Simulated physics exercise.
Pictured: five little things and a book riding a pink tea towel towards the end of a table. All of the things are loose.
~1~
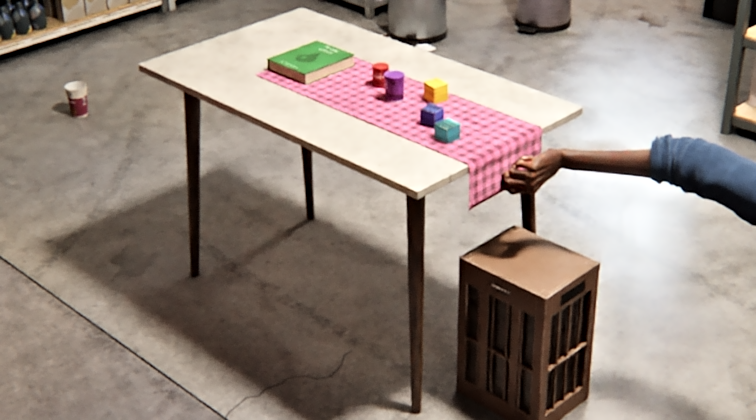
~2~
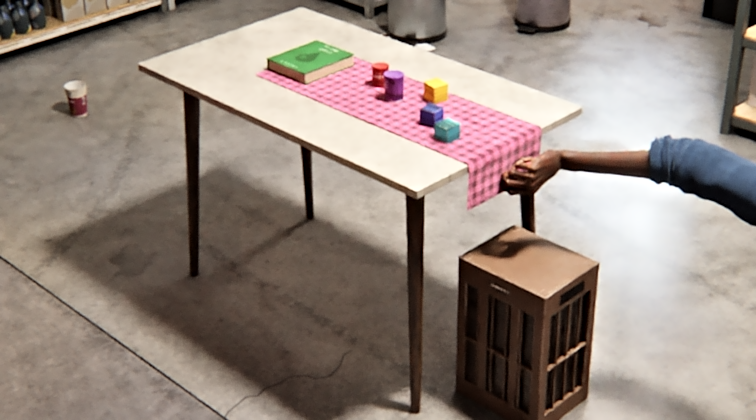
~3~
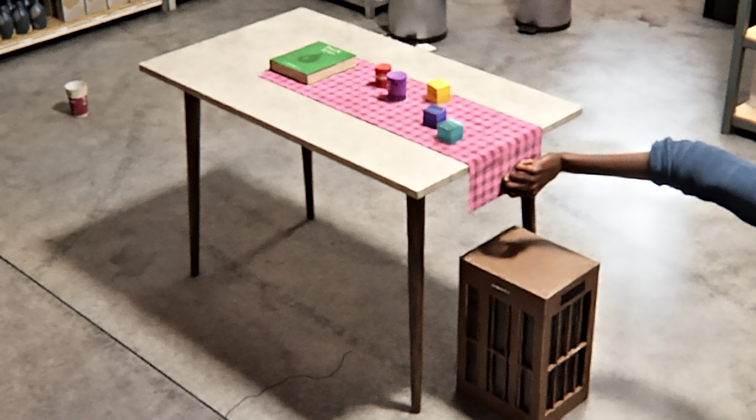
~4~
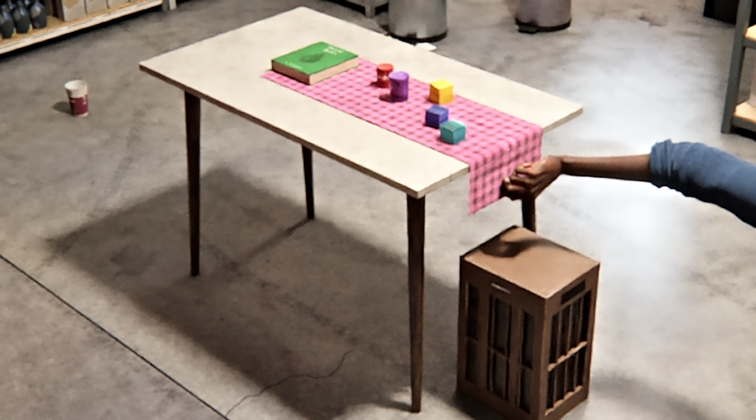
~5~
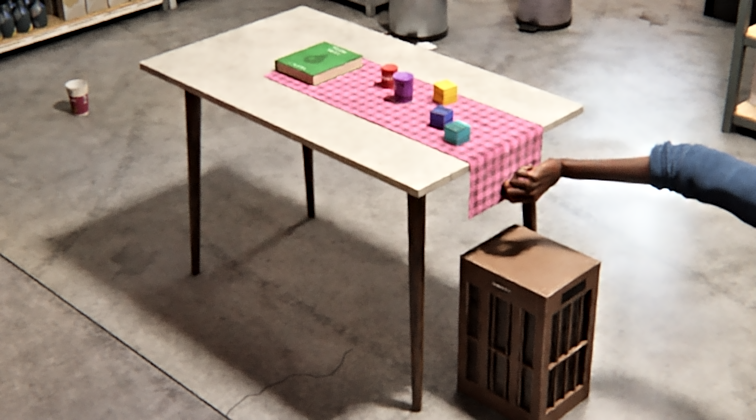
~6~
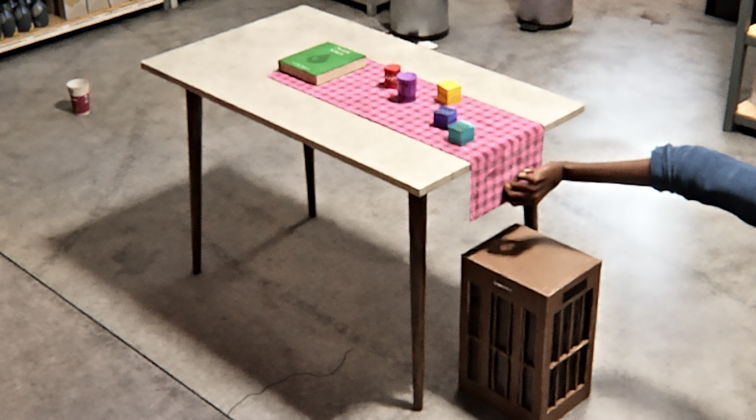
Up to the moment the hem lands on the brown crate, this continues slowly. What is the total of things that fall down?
Yeah well, the pull sends off one piece and stops there.
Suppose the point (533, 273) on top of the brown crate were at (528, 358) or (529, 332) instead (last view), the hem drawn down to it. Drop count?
Then 4, then 3.
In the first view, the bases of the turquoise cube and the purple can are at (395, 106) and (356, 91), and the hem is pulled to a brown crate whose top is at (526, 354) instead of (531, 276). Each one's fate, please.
The turquoise cube does not stay aboard, and the purple can stays aboard.
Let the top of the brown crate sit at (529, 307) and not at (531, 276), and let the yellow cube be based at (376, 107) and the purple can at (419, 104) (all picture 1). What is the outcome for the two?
Observed: Yellow cube remains seated; purple can remains seated.
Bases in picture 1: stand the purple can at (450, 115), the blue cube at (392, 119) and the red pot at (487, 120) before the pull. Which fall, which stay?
Result - the purple can stays put, the blue cube stays put, and the red pot comes off.
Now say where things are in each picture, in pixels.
Hem (469, 210); turquoise cube (448, 123); blue cube (432, 108); yellow cube (436, 82); purple can (395, 74); red pot (381, 65); top of the crate (531, 276), in the first picture.
Hem (467, 210); turquoise cube (447, 123), in the second picture.
Hem (468, 214); blue cube (435, 109), in the third picture.
Hem (469, 216); yellow cube (441, 84); top of the crate (531, 275), in the fourth picture.
Hem (469, 219); purple can (403, 76), in the fifth picture.
Hem (470, 222); turquoise cube (462, 126); blue cube (445, 110); yellow cube (449, 84); purple can (407, 76); red pot (393, 67), in the sixth picture.
A little later, hem near (507, 216); all still up.
Next, hem on the crate; turquoise cube gone.
When it is over, hem on the crate; turquoise cube gone. The count of fallen things is one.
